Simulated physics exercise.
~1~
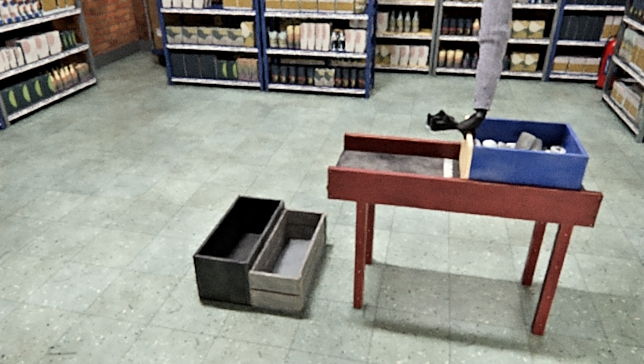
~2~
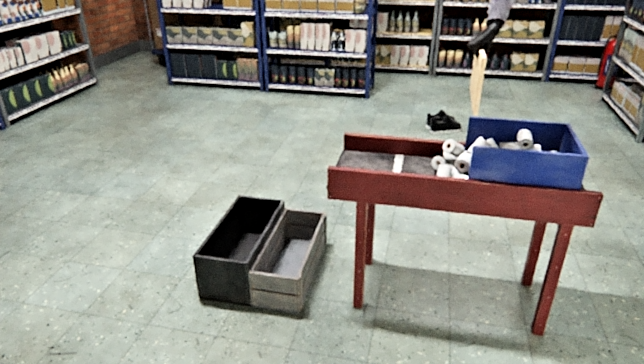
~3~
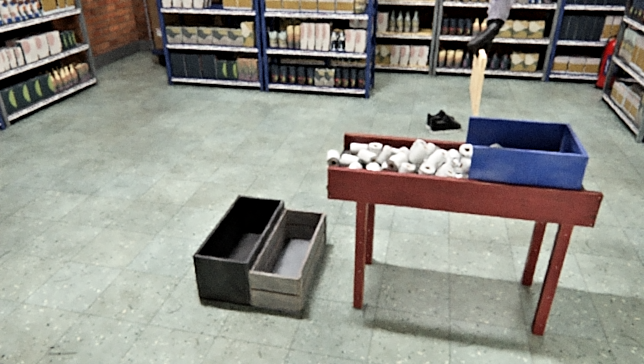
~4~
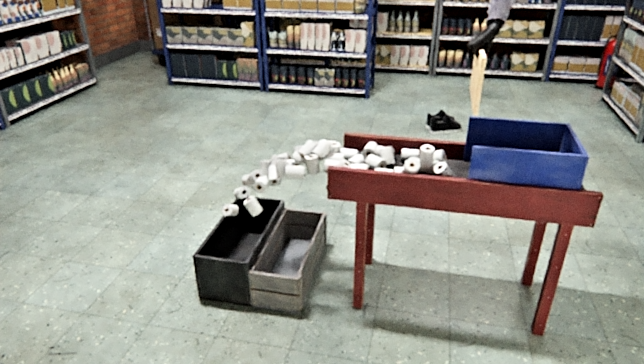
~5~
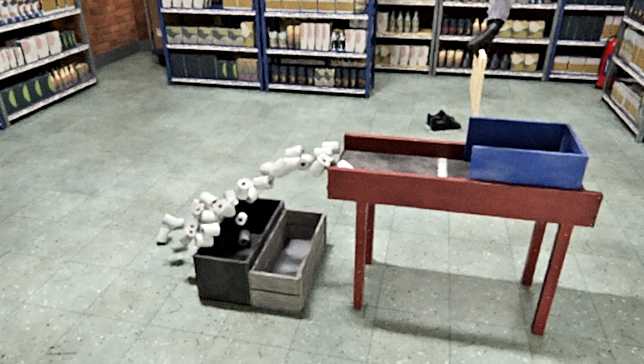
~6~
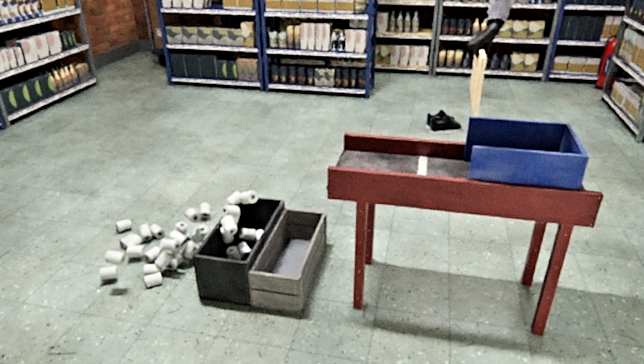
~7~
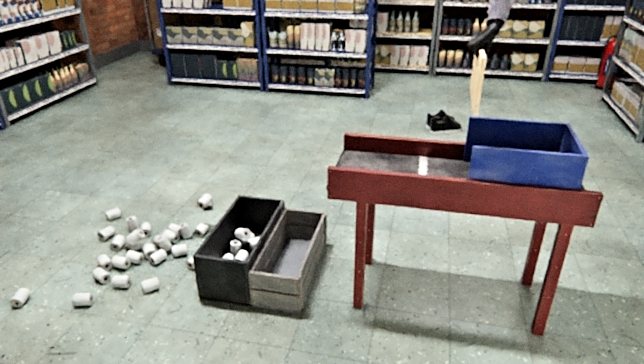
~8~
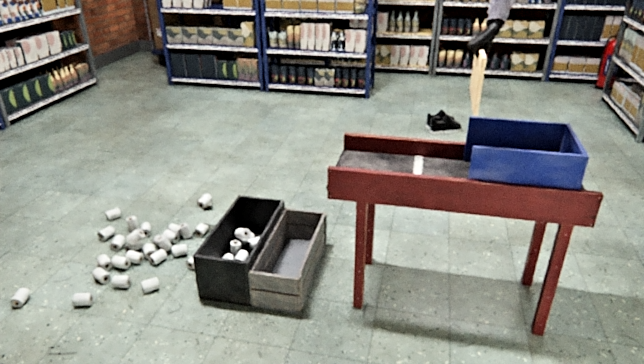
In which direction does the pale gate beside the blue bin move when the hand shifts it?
The gate moves up, clearing the way for the white rolls to leave the blue bin.
